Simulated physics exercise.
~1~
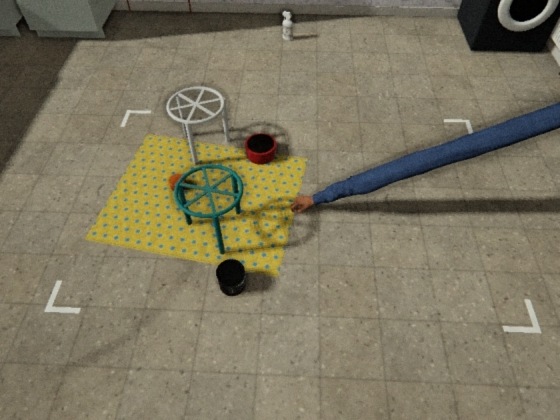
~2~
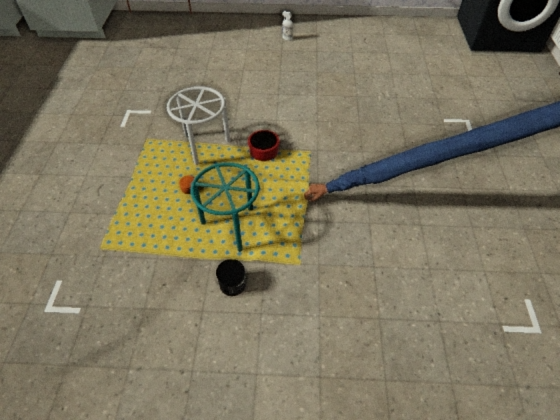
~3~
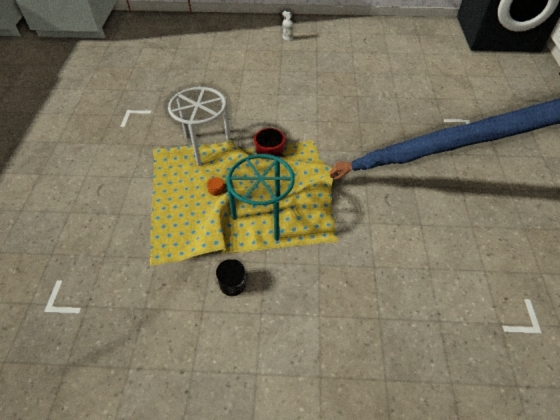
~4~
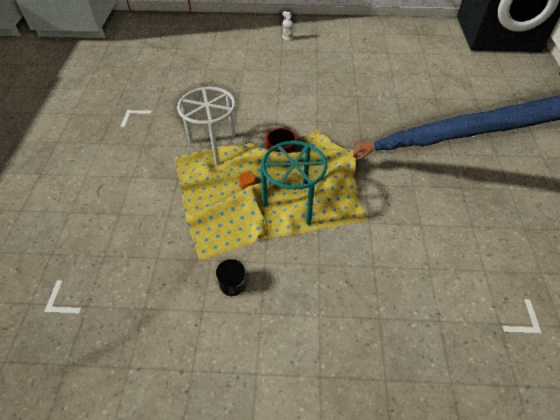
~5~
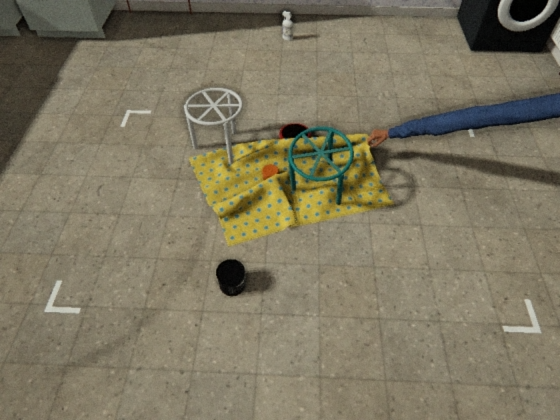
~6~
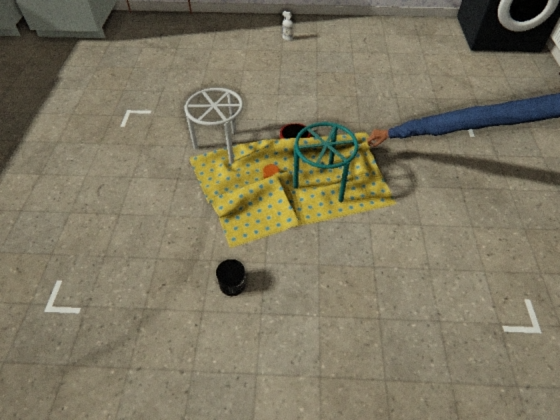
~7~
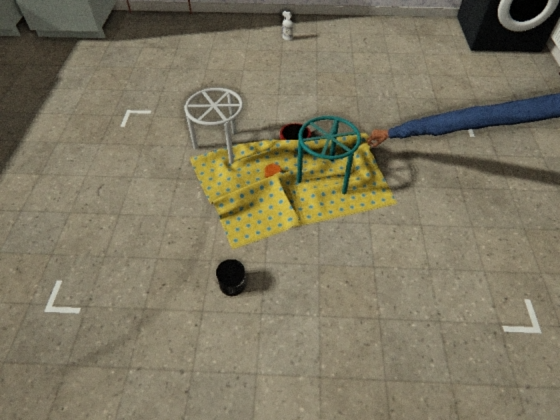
On a tiled utility-room floor, a blue-sleeved arm drags a yellow patterned sheet to the right, carrying a teal stool and orange tub and shifting a red pot and white stool slightly; the sheet ends up crumpled, stools upright, black bucket unmoved.
